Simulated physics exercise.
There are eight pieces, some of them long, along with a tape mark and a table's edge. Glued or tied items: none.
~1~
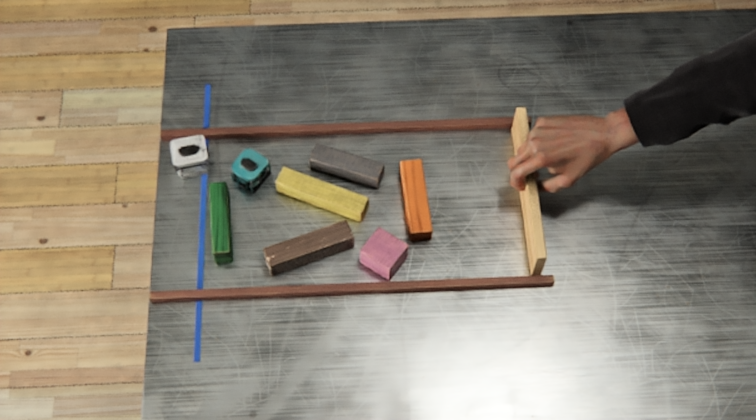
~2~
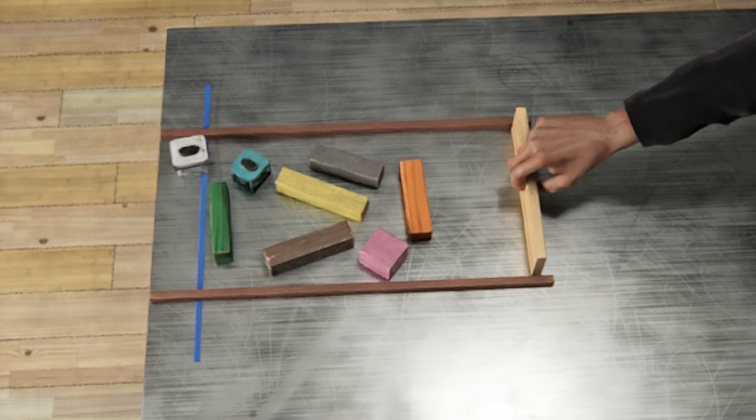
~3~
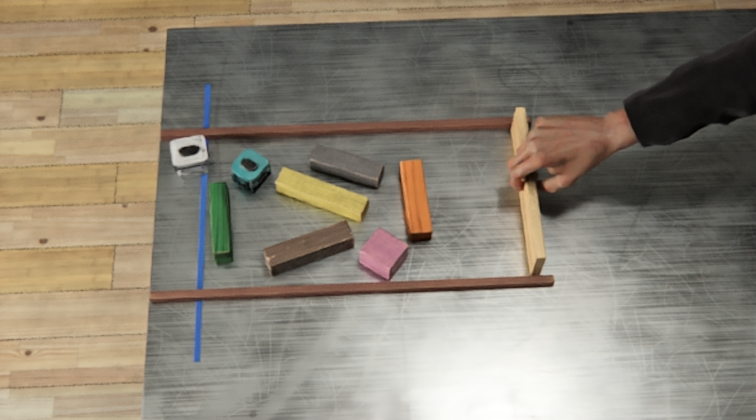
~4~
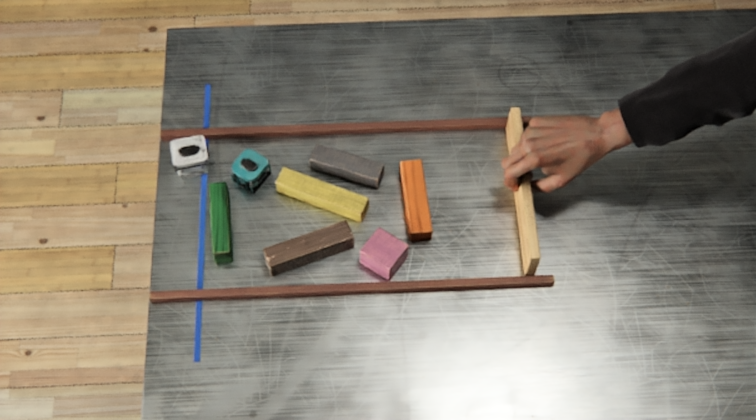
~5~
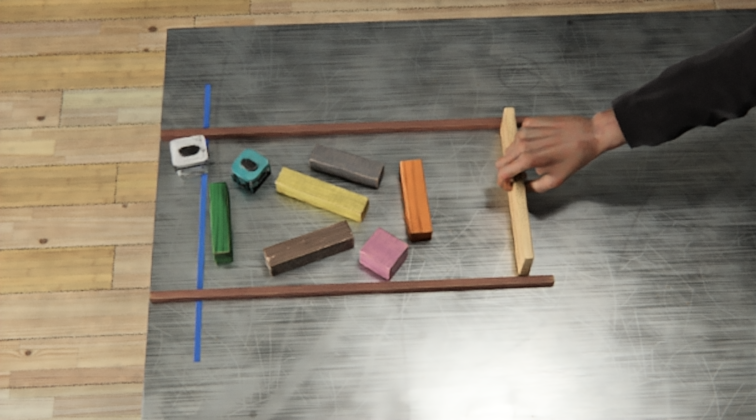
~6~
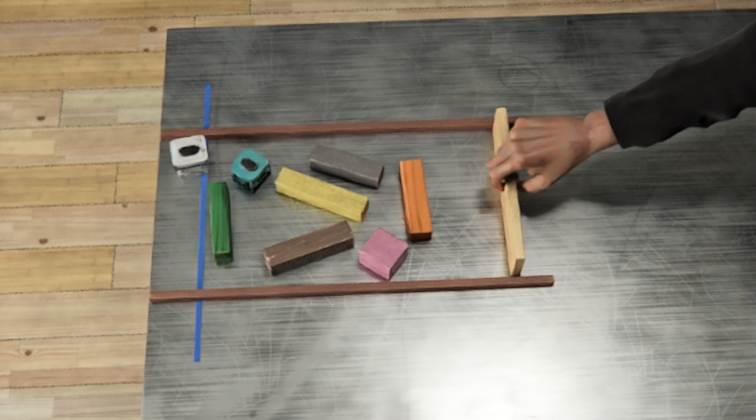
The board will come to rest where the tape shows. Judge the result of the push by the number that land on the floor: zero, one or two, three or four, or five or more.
Seems five or more of them come crashing down.
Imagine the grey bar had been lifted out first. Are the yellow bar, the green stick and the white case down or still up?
Taking them one by one, the yellow bar holds its spot, the green stick drops away and the white case drops away.
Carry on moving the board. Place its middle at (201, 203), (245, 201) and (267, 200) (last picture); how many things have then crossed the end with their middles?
Taking the places in turn, the counts are 5, 1 and 1.
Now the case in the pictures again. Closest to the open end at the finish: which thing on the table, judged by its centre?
That's the grey bar.
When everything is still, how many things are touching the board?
It ends up touching 2.
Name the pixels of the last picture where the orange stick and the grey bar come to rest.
The orange stick stops around (191, 209); the grey bar around (172, 167).
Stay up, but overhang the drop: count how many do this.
You'd get 0.
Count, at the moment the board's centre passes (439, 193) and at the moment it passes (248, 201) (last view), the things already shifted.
Moved so far: 0, then 8.
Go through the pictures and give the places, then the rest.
The first picture shows white case (191, 157); green stick (221, 222); turquoise case (251, 171); board (528, 190); tape (203, 213).
The second picture shows green stick (221, 222); orange stick (416, 200).
The third picture shows turquoise case (251, 171); grey bar (347, 166).
The fourth picture shows white case (191, 157); pink block (384, 254).
The fifth picture shows green stick (221, 222); board (517, 190).
The sixth picture shows white case (191, 157); green stick (221, 222); turquoise case (251, 171); board (508, 191); tape (203, 213).
A little later, none off yet; white case at rest near (191, 157); green stick at rest near (221, 222); turquoise case at rest near (251, 171).
When it is over, the number that fall off is five or more; down, yellow bar, brown bar, turquoise case, green stick and white case.
